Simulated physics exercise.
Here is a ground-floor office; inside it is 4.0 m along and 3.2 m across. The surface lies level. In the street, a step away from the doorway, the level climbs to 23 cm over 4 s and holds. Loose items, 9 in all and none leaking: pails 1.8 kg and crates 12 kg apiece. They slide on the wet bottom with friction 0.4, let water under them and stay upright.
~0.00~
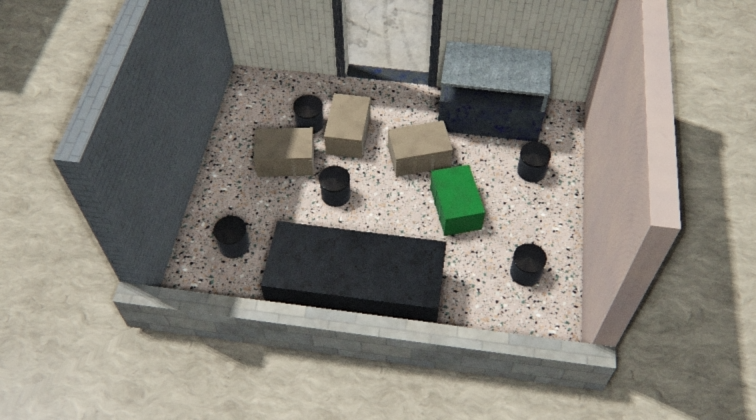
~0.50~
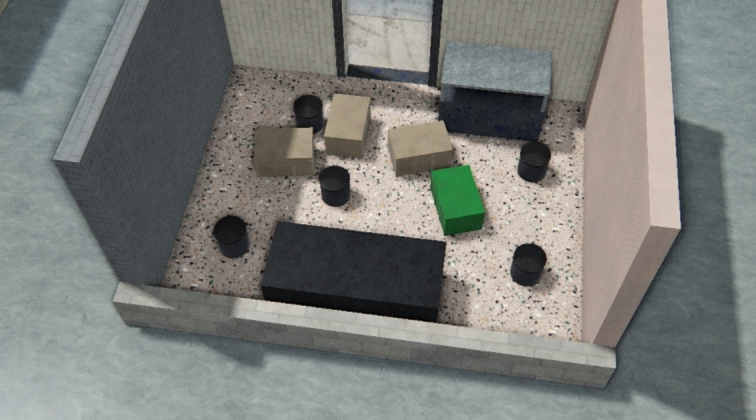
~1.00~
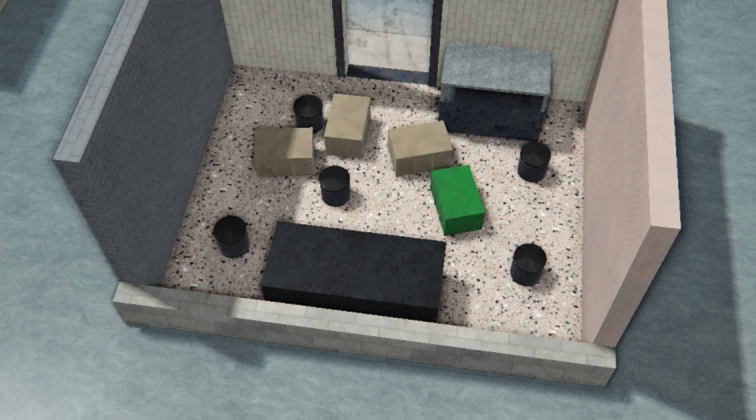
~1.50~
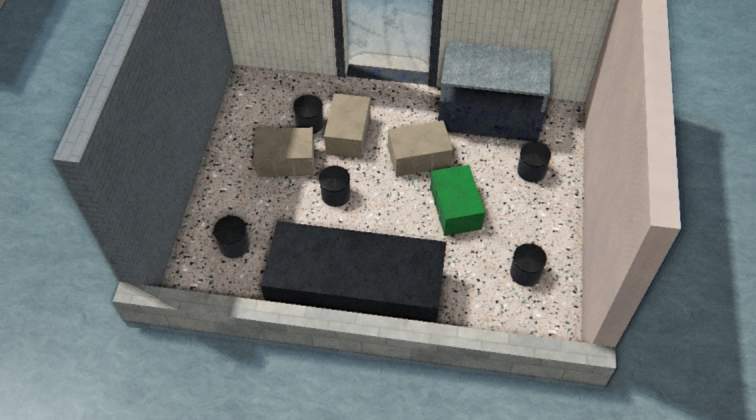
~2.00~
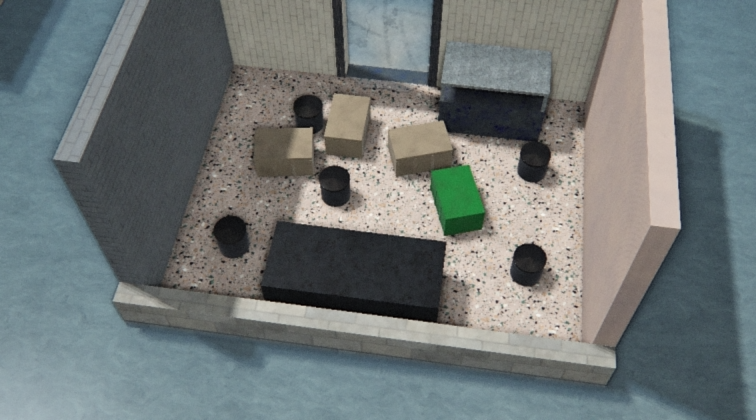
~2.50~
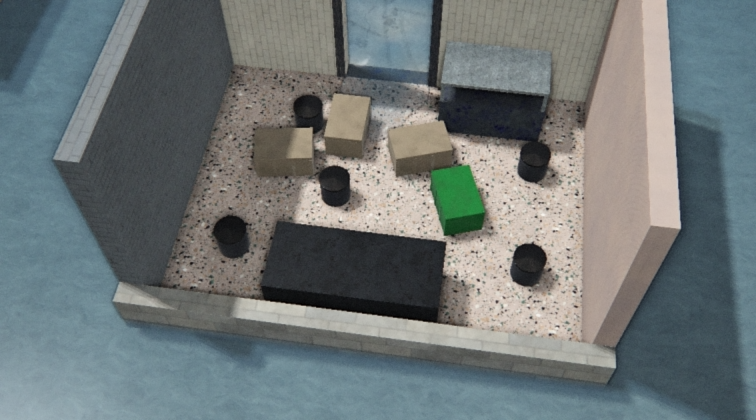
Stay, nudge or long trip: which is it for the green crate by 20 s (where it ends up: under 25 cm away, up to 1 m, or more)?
The green crate slides a little.
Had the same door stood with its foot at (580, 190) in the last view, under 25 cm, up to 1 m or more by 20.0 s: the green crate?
Then the green crate travels far.
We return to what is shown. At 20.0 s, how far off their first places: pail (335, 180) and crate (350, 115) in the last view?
In that order: 140 cm, 80 cm.
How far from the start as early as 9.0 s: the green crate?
Roughly 120 cm by then.
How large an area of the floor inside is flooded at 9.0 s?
Roughly 11.5 m2.
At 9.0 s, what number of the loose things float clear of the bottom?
8 of them.
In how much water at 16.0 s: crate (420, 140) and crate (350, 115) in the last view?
Roughly 16 and 19 cm.
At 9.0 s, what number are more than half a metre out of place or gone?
By then 8.
After 4.0 s the green crate is near (462, 196), 0.1 m from its start, aground; 1 afloat.
After 9.0 s the green crate is near (565, 169), 1.1 m from its start, aground; 8 afloat.
After 16.0 s the green crate is near (499, 172), 0.5 m from its start, afloat; 9 afloat.
After 20.0 s the green crate is near (531, 212), 0.8 m from its start, afloat; 9 afloat.
